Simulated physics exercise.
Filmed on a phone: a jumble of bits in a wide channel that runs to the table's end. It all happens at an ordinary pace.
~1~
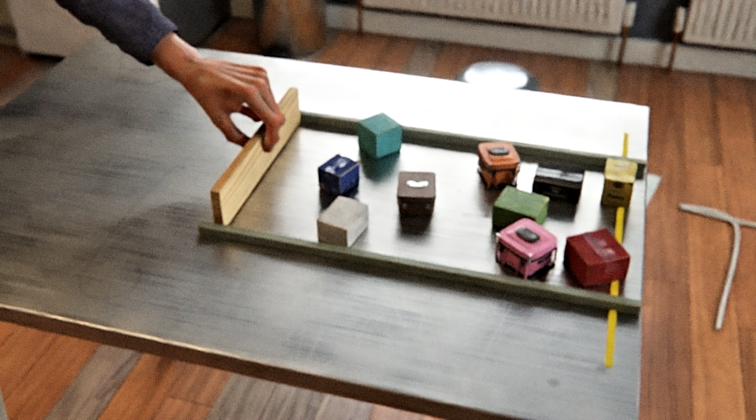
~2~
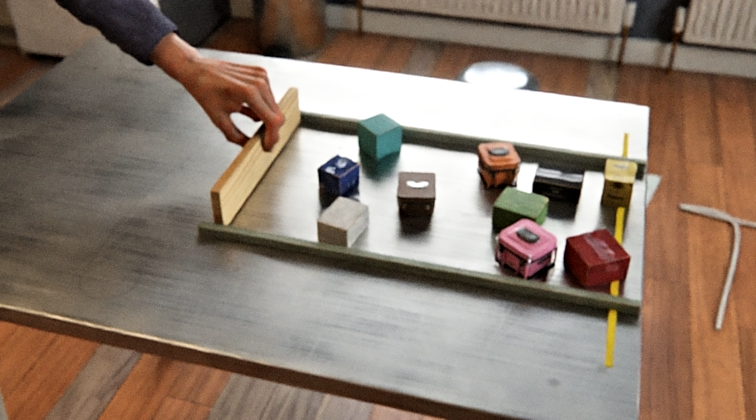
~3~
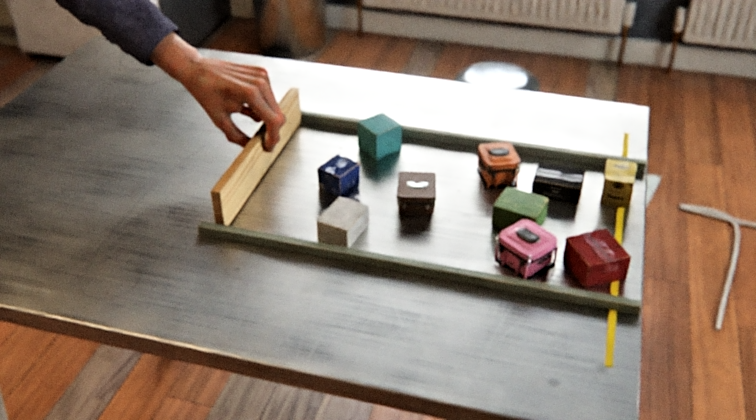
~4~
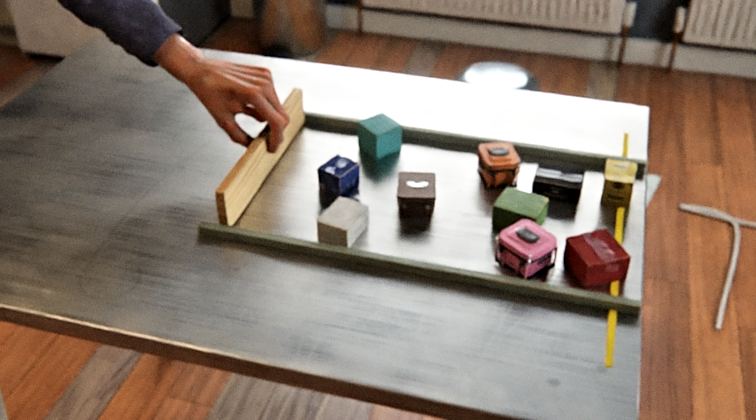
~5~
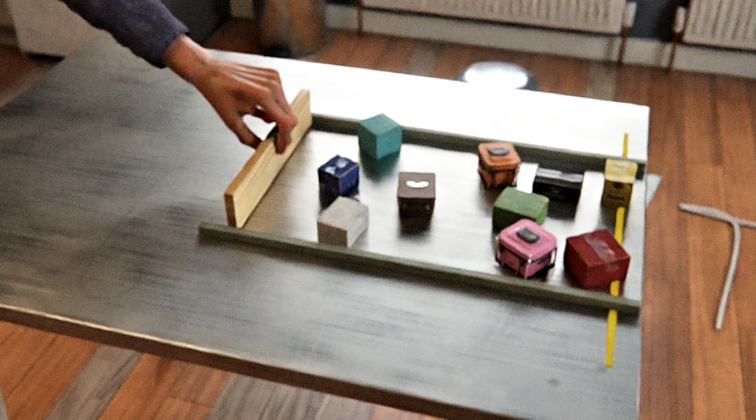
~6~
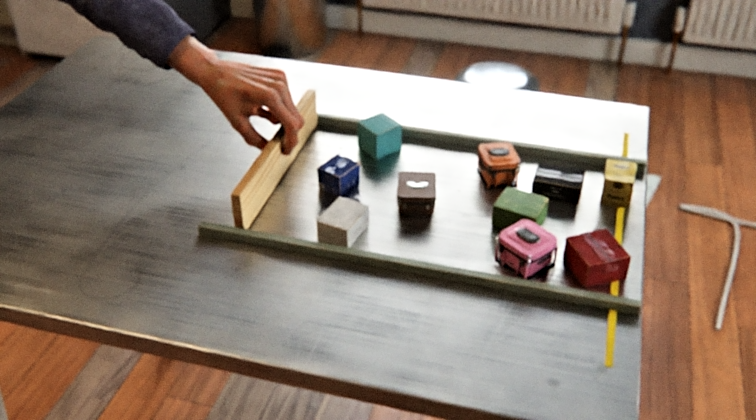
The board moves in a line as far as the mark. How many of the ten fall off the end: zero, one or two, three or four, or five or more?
As it turns out, the number that fall off is five or more.
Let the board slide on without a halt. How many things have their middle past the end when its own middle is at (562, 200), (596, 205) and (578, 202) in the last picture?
In that order 3, 5 and 3.
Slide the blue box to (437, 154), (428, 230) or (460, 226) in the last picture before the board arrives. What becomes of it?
The blue box tumbles off; is lost; comes down.
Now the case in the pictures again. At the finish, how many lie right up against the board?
It touches 4.
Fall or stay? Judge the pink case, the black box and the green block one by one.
The pink case comes down, the black box is lost, the green block tumbles off.
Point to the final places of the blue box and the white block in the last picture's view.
First (638, 214), then (636, 273).
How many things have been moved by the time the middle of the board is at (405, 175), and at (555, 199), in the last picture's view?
The counts are 4 and 10.
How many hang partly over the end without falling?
4 of them.
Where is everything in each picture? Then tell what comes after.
In the first frame, yellow box (618, 183); red box (596, 258); black box (558, 183); board (260, 152); tape (619, 229).
In the second frame, red box (596, 258); brown case (417, 195).
In the third frame, black box (558, 183); blue box (339, 175).
In the fourth frame, yellow box (618, 183); pink case (527, 250).
In the fifth frame, red box (596, 258); orange case (498, 165).
In the sixth frame, yellow box (618, 183); red box (596, 258); black box (558, 183); board (279, 155); tape (619, 229).
Early on, none off yet; yellow box at rest near (618, 183); red box at rest near (596, 258); black box at rest near (558, 183).
Finally, the number that fall off is five or more; lost, brown case, green block, pink case, black box, red box and yellow box.
